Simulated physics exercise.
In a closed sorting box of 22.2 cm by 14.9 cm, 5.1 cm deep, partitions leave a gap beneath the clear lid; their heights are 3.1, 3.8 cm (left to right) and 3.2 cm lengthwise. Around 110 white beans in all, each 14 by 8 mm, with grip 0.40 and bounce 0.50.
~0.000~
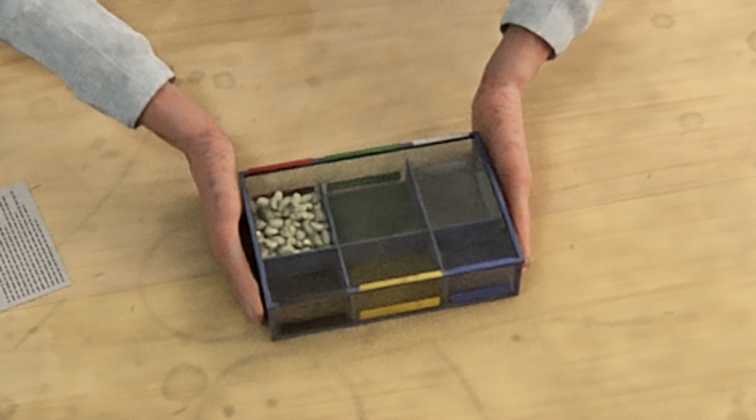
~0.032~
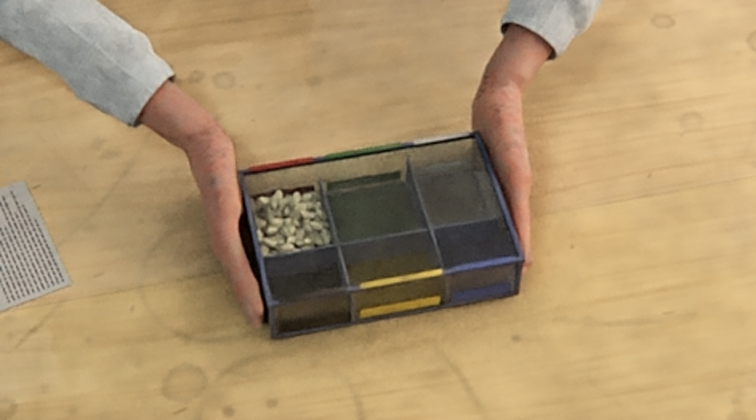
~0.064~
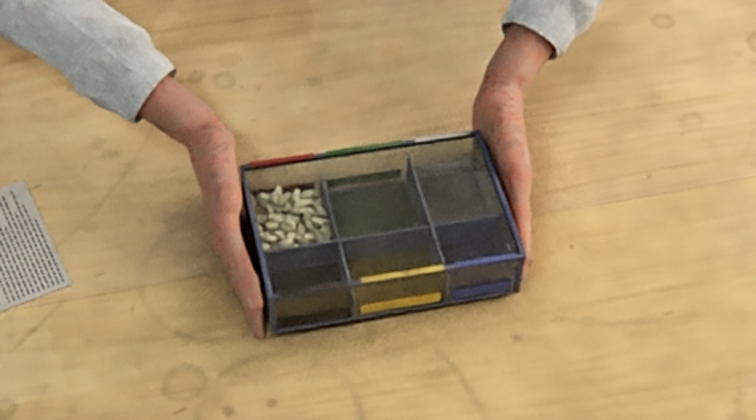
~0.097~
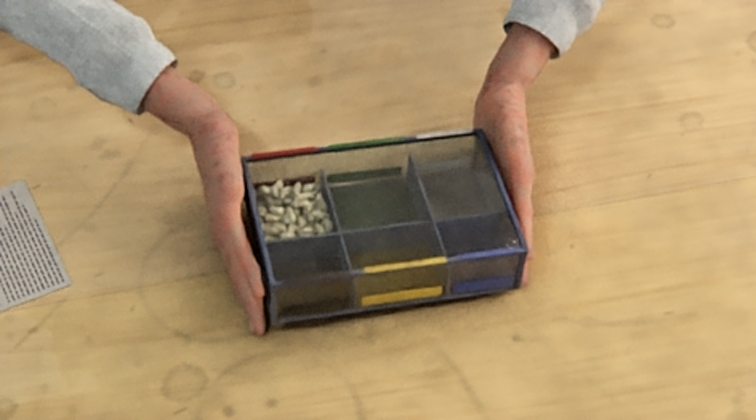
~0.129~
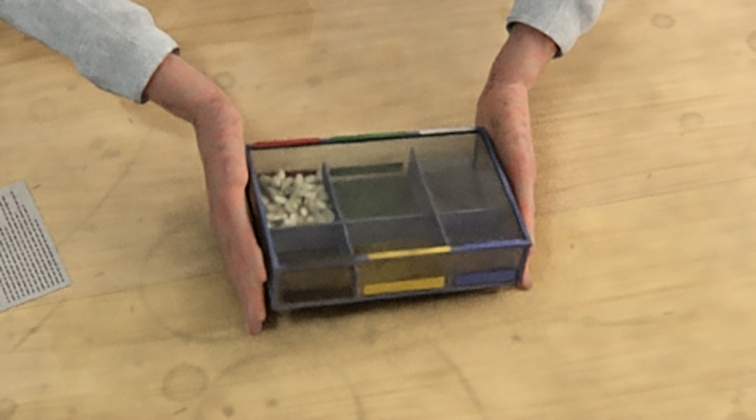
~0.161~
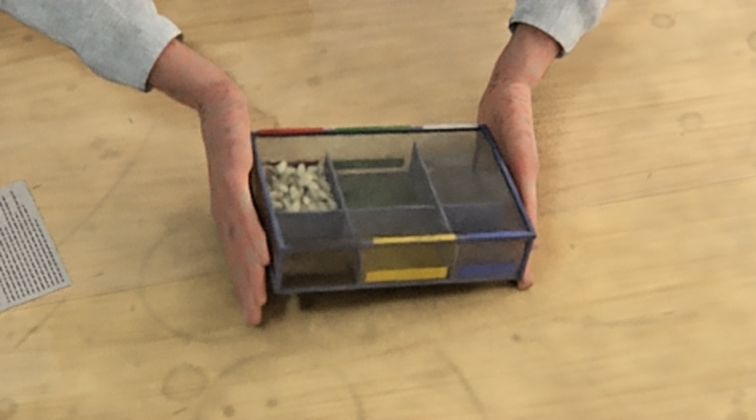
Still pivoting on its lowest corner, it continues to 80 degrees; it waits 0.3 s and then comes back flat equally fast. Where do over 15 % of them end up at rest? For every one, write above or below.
Red compartment above, blue compartment below, green compartment above, yellow compartment below, white compartment below, black compartment below.
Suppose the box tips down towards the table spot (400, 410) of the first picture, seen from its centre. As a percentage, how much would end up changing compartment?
Something like 55 in a hundred.
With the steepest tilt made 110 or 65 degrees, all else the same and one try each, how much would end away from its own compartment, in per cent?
40 % and 20 %.
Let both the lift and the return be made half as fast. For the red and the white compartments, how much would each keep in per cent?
Per cent held - red: 55, white: 10.
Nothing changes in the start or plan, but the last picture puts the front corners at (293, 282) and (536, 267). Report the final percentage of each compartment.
Red 20; blue 20; green 10; yellow 45; white 0; black 5.
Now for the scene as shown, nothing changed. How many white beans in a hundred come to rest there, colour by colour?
Red 55; blue 0; green 45; yellow 0; white 0; black 0 (in a hundred).
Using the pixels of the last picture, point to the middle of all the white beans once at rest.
Somewhere around (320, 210) in the final frame.
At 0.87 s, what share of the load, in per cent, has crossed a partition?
Value: Close to 25 %.
Then, at 0.87 s, tilt 80 degrees; red 75 %, green 25 %.
Then, at 1.35 s, tilt 44 degrees; red 55 %, green 45 %.
After 1.89 s, tilt 0 degrees; red 55 %, green 45 %.
By 2.4 s all is still; red 55 %, blue 0 %, green 45 %, yellow 0 %, white 0 %, black 0 %.
